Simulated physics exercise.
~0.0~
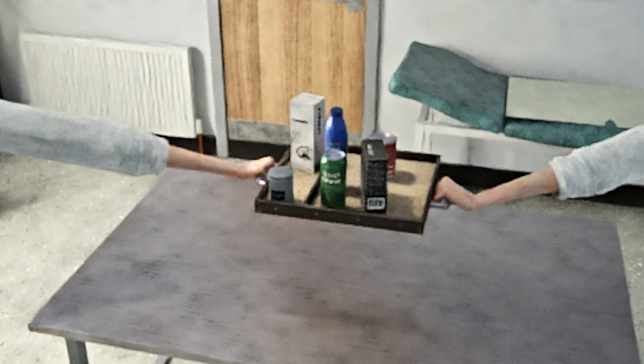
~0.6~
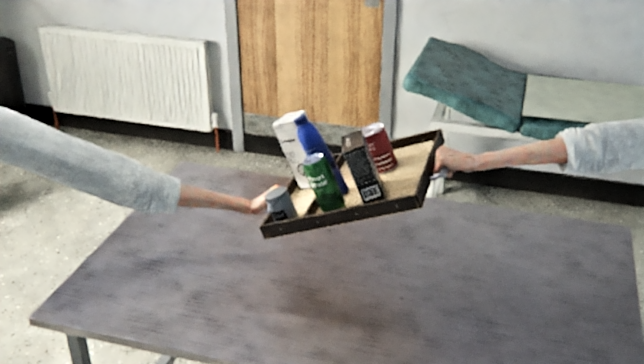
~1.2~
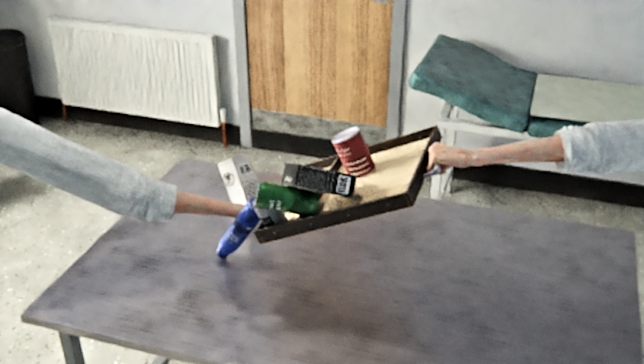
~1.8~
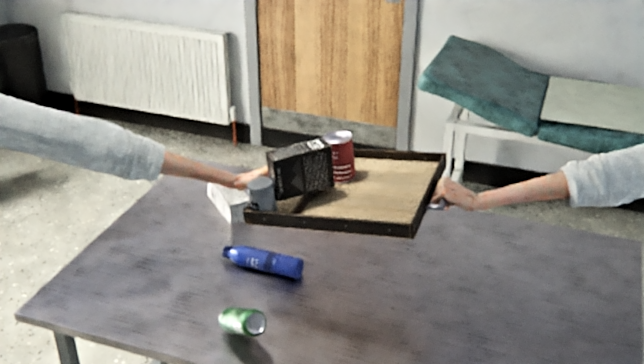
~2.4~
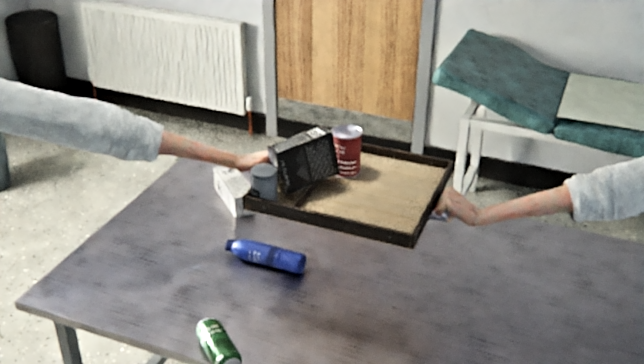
A tray of containers held by two hands tipped down to the left, spilling a blue bottle, a white carton and then a green can onto the table; once levelled, it still held a toppled black packet, an upright red tin and a grey jar.
